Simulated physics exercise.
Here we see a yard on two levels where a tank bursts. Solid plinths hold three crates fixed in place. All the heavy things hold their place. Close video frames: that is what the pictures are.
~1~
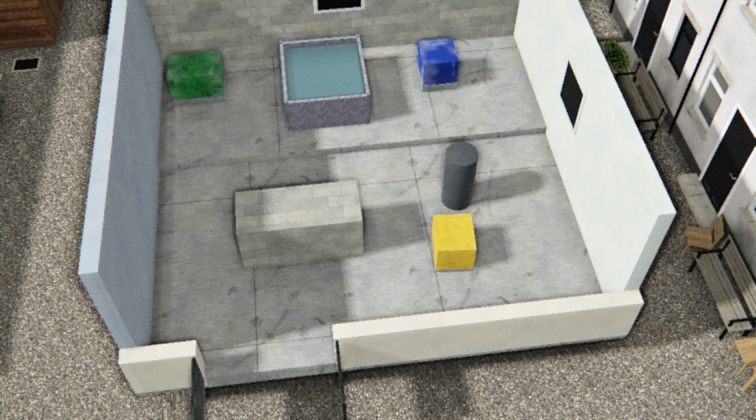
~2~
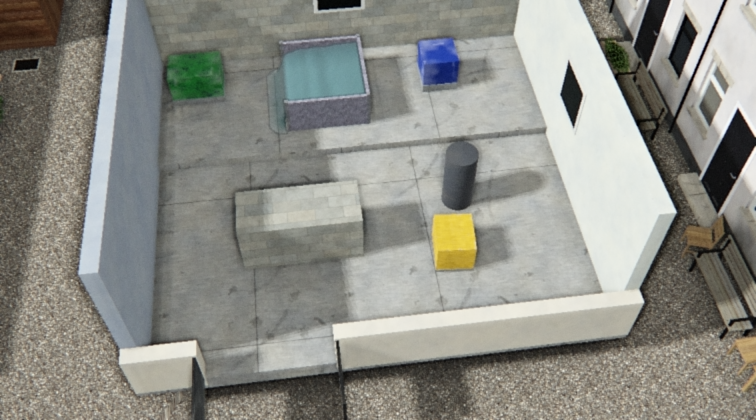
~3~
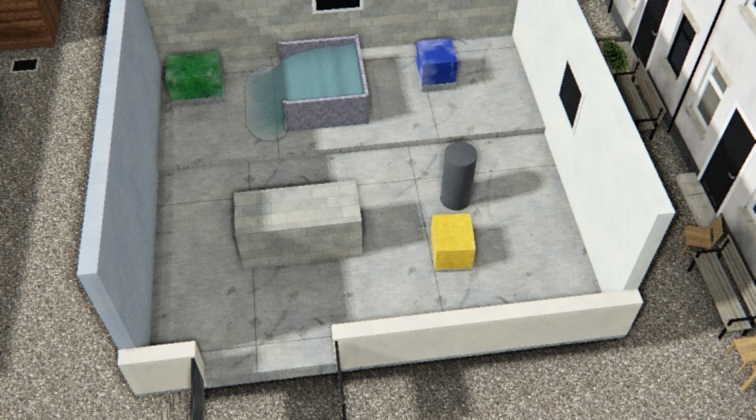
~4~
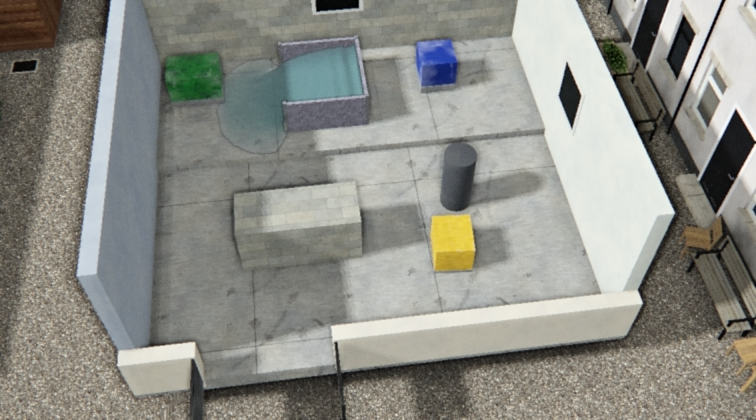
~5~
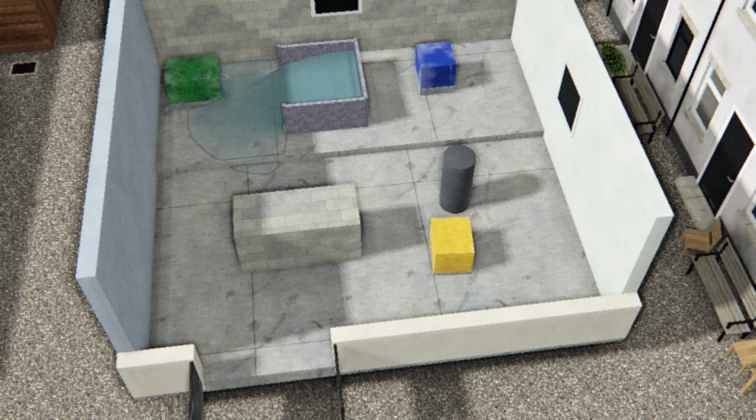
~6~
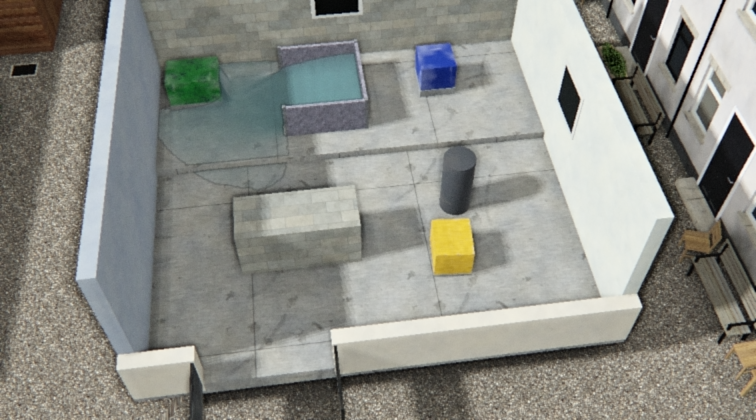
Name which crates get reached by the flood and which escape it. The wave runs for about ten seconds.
The yellow crate escapes it; the blue crate escapes it; the green crate gets reached.
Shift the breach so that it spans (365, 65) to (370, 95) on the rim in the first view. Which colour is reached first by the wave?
It is the blue one.
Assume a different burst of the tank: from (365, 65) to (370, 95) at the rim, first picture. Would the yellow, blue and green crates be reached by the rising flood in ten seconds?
Result: Yellow is swamped; blue is swamped; green is not reached.
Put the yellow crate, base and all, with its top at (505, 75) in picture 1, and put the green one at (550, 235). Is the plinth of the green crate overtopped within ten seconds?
The green crate is untouched.
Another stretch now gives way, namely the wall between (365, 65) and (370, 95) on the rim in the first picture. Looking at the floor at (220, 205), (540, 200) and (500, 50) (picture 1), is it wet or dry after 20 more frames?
In order: Spared, swamped, swamped.
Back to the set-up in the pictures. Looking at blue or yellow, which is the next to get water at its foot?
I'd go with the one in blue.
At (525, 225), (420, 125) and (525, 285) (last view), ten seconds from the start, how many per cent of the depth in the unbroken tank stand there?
I'd put them at close to 2 per cent, then 2 per cent, then 0 per cent.
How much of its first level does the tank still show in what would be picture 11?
About 38 %.
A moment on, water covers 15 % of the floor; the yellow crate not reached, the blue crate not reached, the green crate water round its plinth.
Next, water covers 20 % of the floor; the yellow crate not reached, the blue crate not reached, the green crate water round its plinth.
Then, water covers 35 % of the floor; the yellow crate not reached, the blue crate water round its plinth, the green crate water round its plinth.
Later, water covers 50 % of the floor; the yellow crate not reached, the blue crate water round its plinth, the green crate water round its plinth.
In the end, water covers 70 % of the floor; the yellow crate stayed above the water, the blue crate stayed above the water, the green crate was topped.
